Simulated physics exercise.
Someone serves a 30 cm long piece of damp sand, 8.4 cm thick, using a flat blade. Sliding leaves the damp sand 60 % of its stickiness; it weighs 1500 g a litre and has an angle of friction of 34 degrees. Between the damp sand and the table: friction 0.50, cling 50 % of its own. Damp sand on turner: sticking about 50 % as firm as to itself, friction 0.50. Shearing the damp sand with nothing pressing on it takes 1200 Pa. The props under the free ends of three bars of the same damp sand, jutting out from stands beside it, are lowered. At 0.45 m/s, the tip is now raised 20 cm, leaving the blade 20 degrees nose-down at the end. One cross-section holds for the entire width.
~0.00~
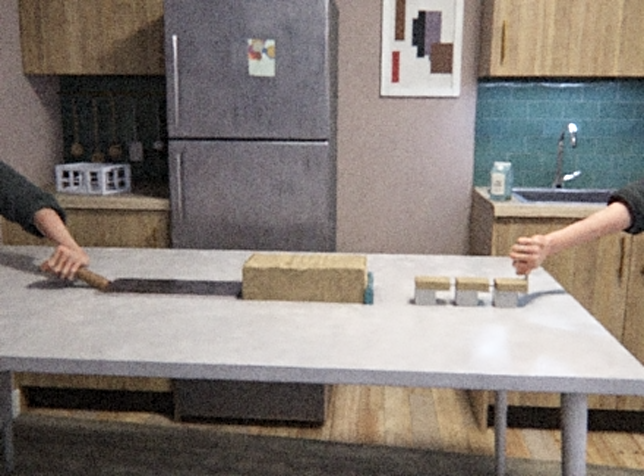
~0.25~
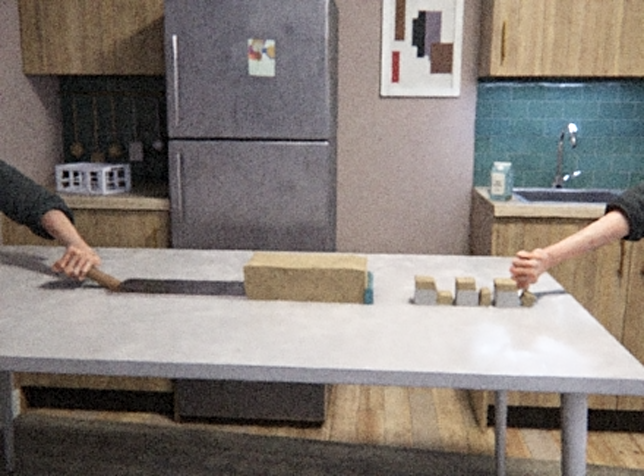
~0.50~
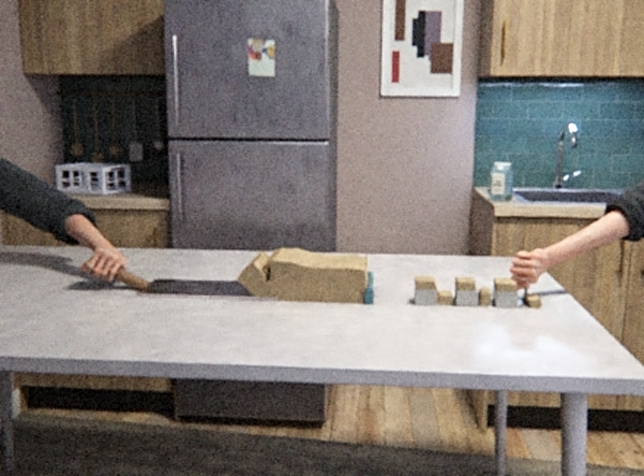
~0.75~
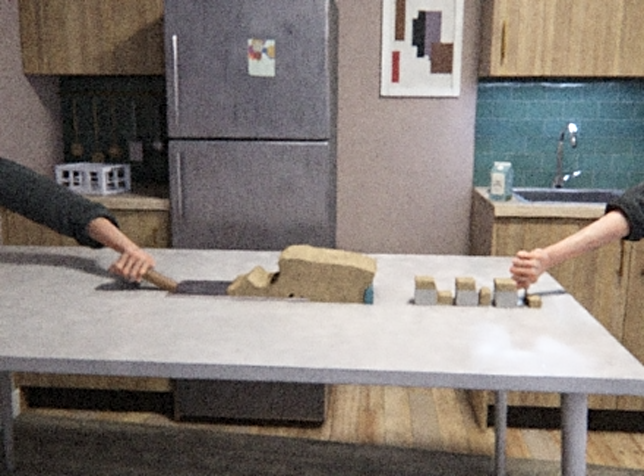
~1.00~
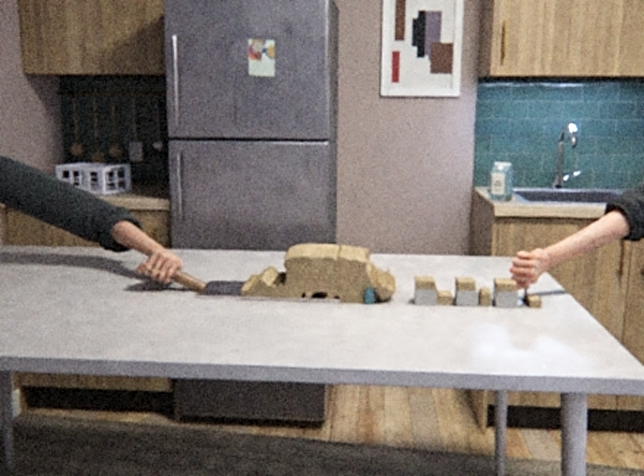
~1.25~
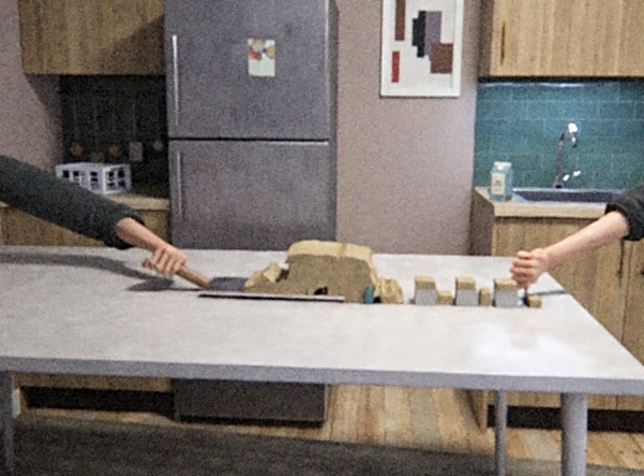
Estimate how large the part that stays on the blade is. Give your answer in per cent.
I would say roughly 63 per cent.
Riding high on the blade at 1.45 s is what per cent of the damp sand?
I'd say close to 55 %.
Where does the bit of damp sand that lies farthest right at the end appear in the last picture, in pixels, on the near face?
Roughly at (470, 306).
By 1.45 s, the tip is 9.5 cm up.
By 1.68 s, the tip is 19 cm up.
By 1.92 s, the tip is 20 cm up and 63 % is riding high on the blade.
By 2.15 s, the tip is 20 cm up and 63 % is riding high on the blade.
By 2.25 s, at the end, the tip is 20 cm up and 63 % is riding high on the blade.
